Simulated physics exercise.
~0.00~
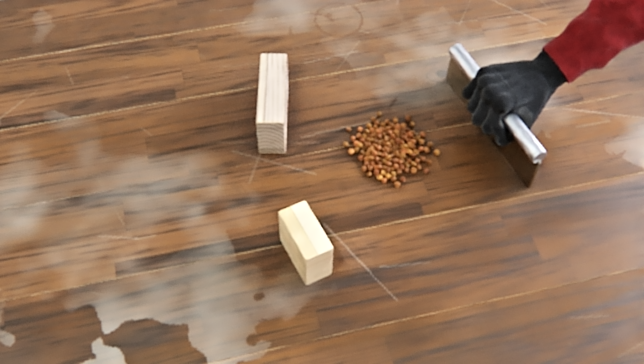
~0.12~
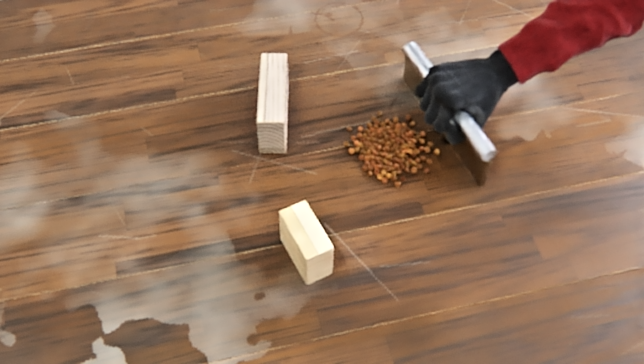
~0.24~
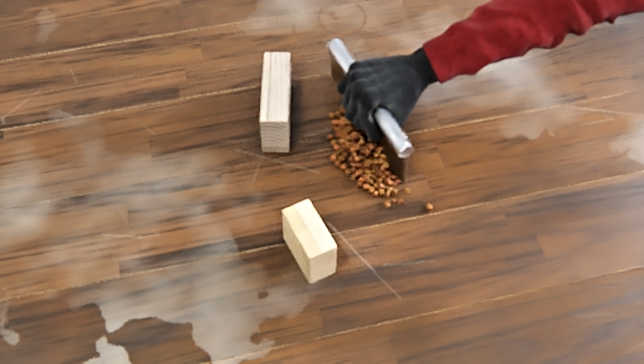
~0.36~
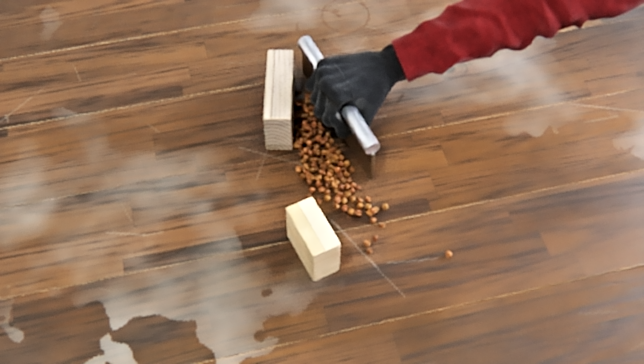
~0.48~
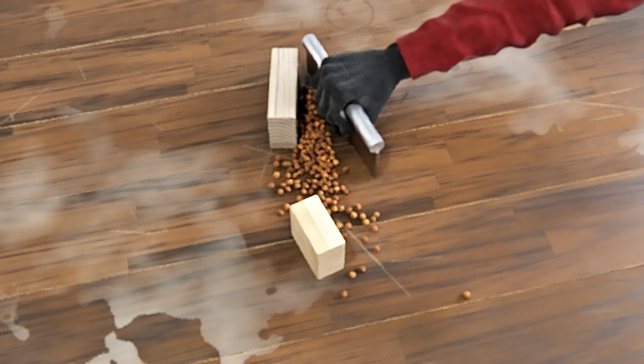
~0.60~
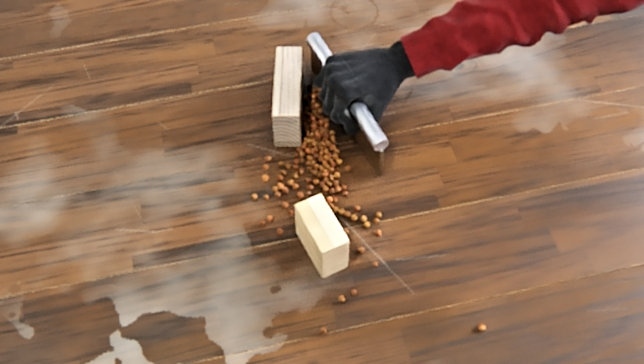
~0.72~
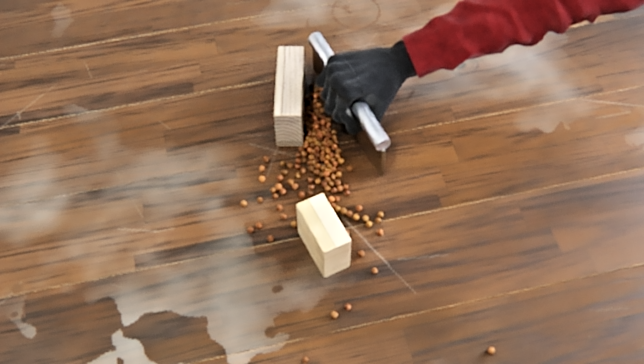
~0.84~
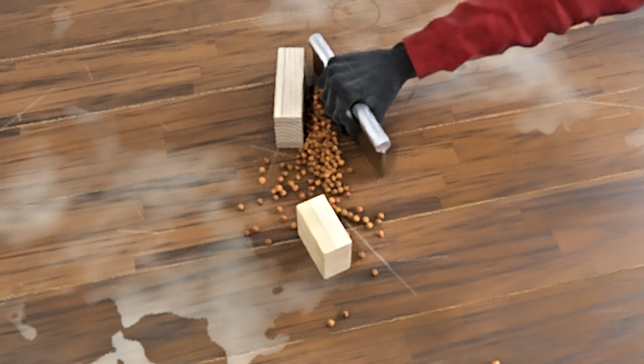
A black-gloved hand in a red sleeve grips a metal scraper at the upper right of a worn, brown plank floor, seen from above at an angle. To its left lie a loose heap of small orange-brown balls and two pale wooden blocks with a gap between them. The hand pushes the scraper left into the heap, squeezing the balls toward the blocks and spreading them downward. It stops close to the upper block, while a few strays roll toward the bottom. Finally, most balls remain held before the blocks, with some in or through the gap.
